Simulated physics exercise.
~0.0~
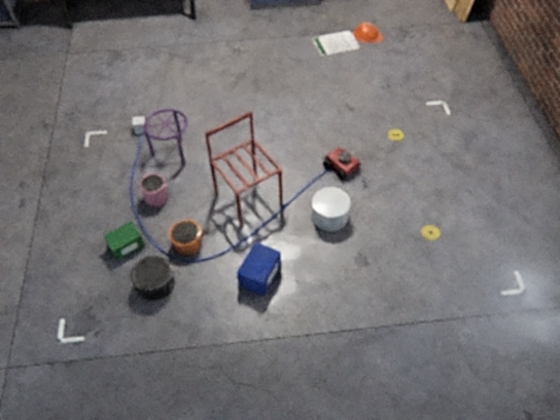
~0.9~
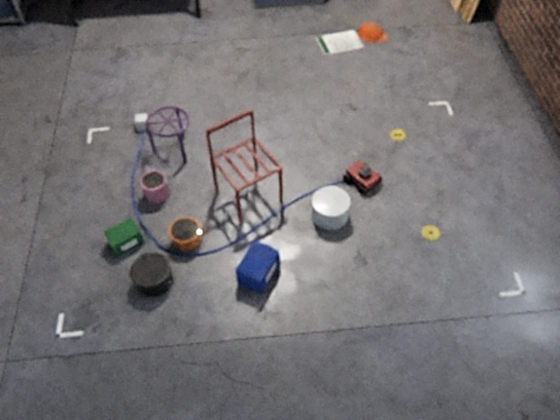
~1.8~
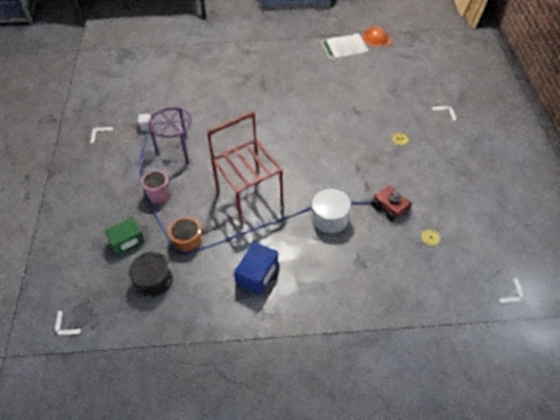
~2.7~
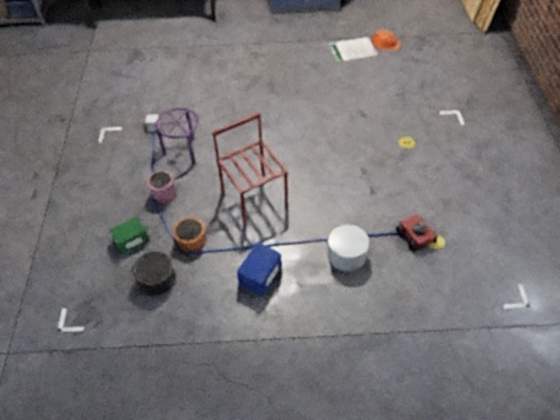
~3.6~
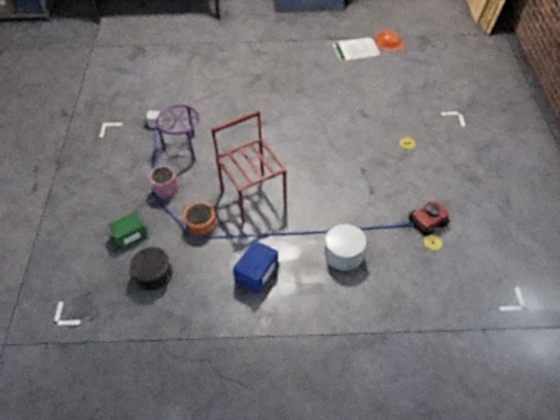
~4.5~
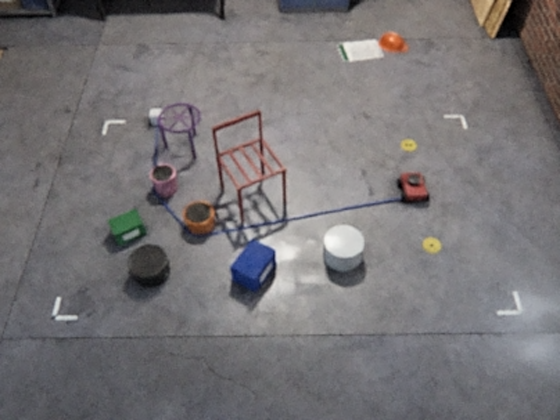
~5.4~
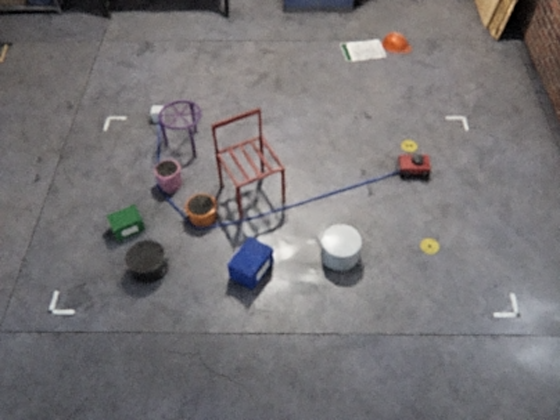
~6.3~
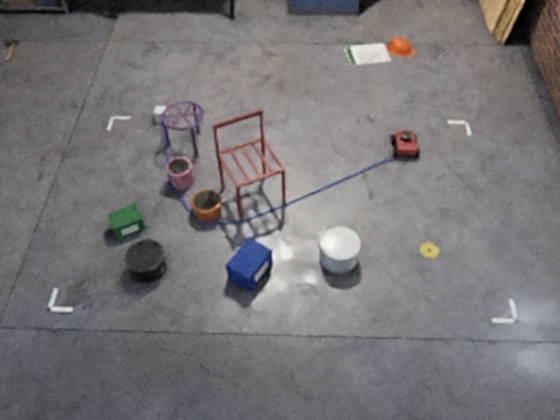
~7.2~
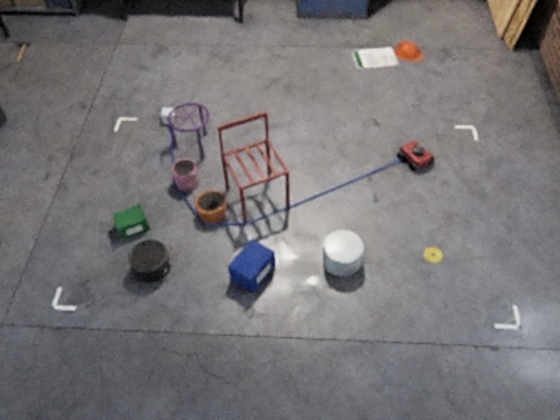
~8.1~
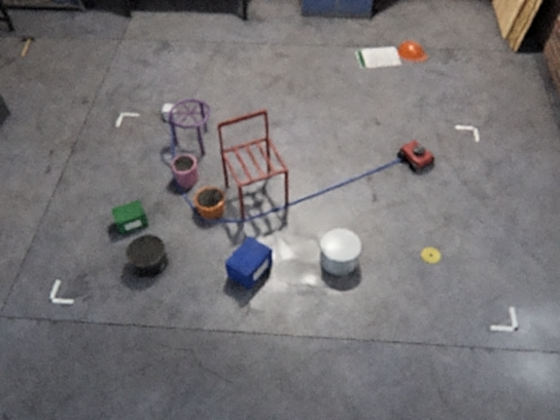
On a gray concrete floor, a small red cart trailing a blue cord drove down and right past a chair, pots and boxes, shifting the white tub, then turned upward as the orange and pink pots slid slightly, and stopped near the upper right.
